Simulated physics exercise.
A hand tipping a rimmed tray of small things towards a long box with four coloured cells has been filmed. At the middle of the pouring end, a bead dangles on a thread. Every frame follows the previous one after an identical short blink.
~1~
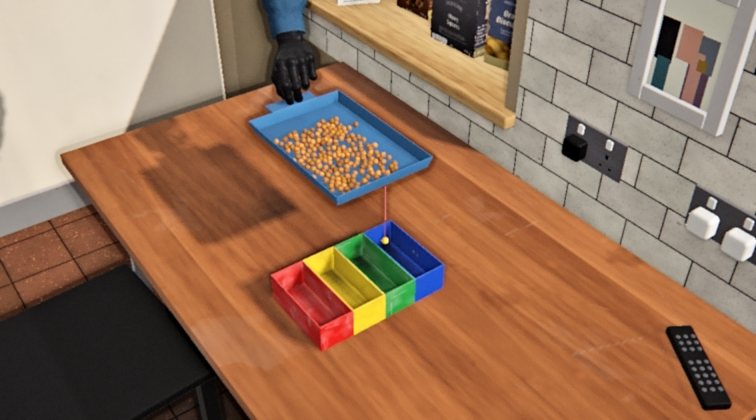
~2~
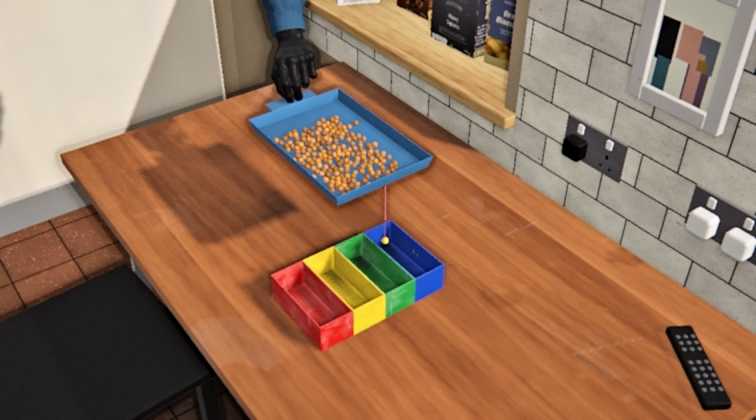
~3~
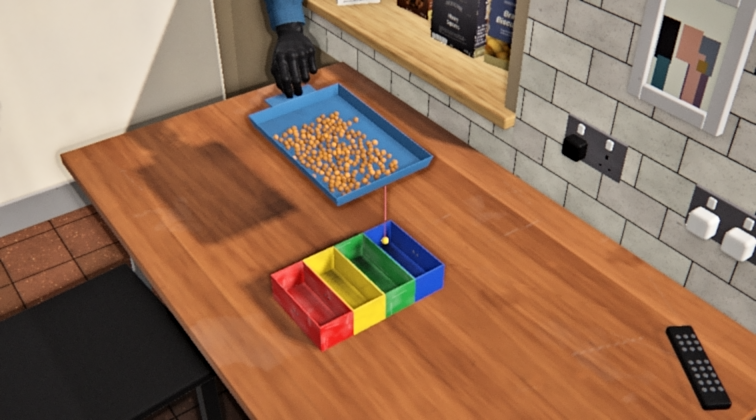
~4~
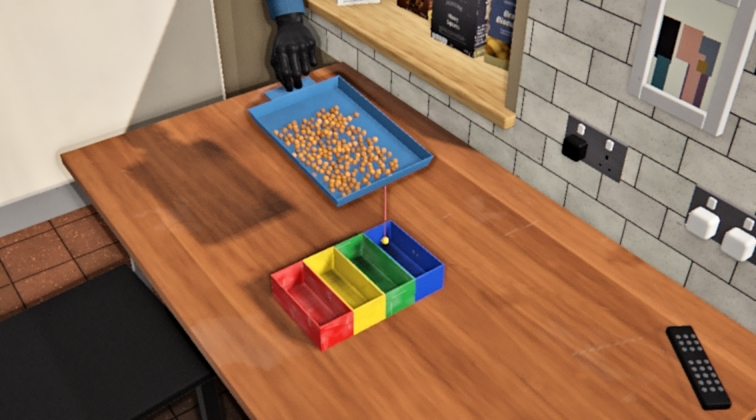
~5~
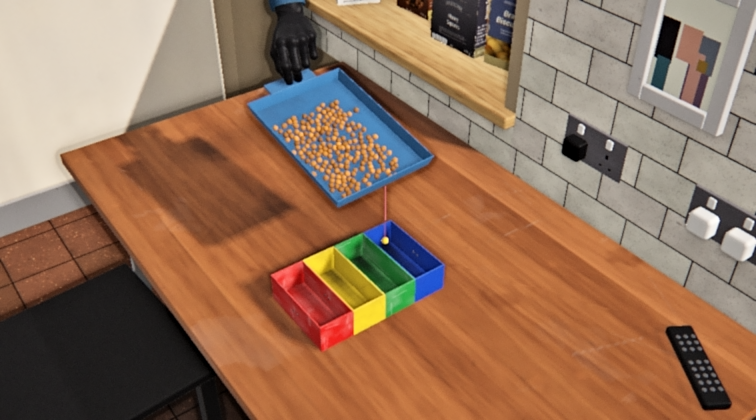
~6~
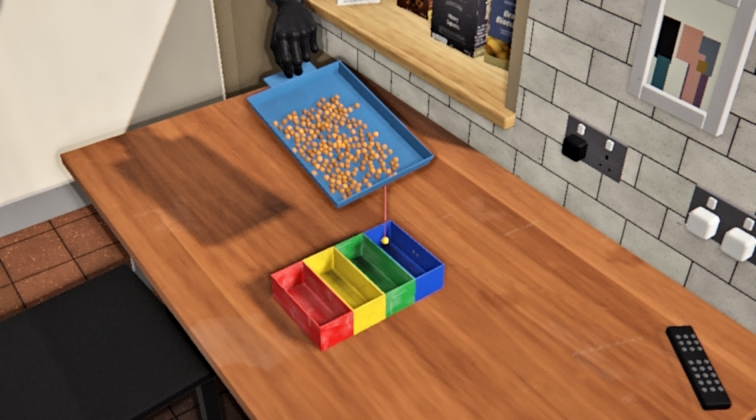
A black-gloved hand slowly raises the back of a blue tray of small orange balls.
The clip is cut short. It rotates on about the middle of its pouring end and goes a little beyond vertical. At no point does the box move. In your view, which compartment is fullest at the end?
Fullest: The yellow compartment.
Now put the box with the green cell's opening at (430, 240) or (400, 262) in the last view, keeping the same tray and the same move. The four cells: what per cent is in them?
Trial 1 near 50 %, trial 2 near 100 %.
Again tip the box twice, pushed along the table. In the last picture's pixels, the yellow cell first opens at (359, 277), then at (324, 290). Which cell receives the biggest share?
First try: That yellow cell; second try: That green cell.
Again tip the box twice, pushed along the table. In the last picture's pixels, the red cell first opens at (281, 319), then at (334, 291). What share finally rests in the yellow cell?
Respectively 0 percent and 60 percent.
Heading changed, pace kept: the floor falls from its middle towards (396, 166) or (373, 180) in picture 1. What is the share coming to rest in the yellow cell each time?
First heading 0 %, second heading 20 %.
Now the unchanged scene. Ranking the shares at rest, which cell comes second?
That green cell.
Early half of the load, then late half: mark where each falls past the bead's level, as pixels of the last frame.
Around (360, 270), followed by around (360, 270).
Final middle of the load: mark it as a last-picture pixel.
Last view, centre at rest - approx. (362, 303).
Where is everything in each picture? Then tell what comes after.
In the first picture, corners of the pouring end at (338, 194) and (428, 156), level; middle of the load at (335, 155), roasted chickpeas; bead on its thread at (385, 241); red cell at (337, 329); yellow cell at (369, 312); green cell at (400, 296); blue cell at (429, 281).
In the second picture, corners of the pouring end at (338, 195) and (428, 156), level; middle of the load at (335, 155).
In the third picture, corners of the pouring end at (338, 195) and (428, 156), tipped barely, lowest at the left corner; middle of the load at (335, 153).
In the fourth picture, corners of the pouring end at (338, 197) and (428, 155), tipped a little, lowest at the left corner; middle of the load at (335, 150).
In the fifth picture, corners of the pouring end at (338, 198) and (429, 155), tipped a little, lowest at the left corner; middle of the load at (335, 148).
In the sixth picture, corners of the pouring end at (339, 200) and (429, 155), tipped a little, lowest at the left corner; middle of the load at (335, 146); red cell at (337, 329); yellow cell at (369, 312); green cell at (400, 296); blue cell at (429, 281).
Soon, tray tipped steeply; all on the tray.
A while on, tray tipped right over; about a third on the tray; about a quarter in the yellow cell; a small part in the green cell; a stray few in the blue cell; a stray few in the red cell; about a quarter falling or outside the box.
Towards the end, tray tipped past a quarter turn; about half in the yellow cell; about a third in the green cell; a small part in the blue cell; a stray few in the red cell; a stray few falling or outside the box.
Finally, tray tipped past a quarter turn; about half in the yellow cell; about a third in the green cell; a small part in the blue cell; a stray few in the red cell; a stray few outside the box.
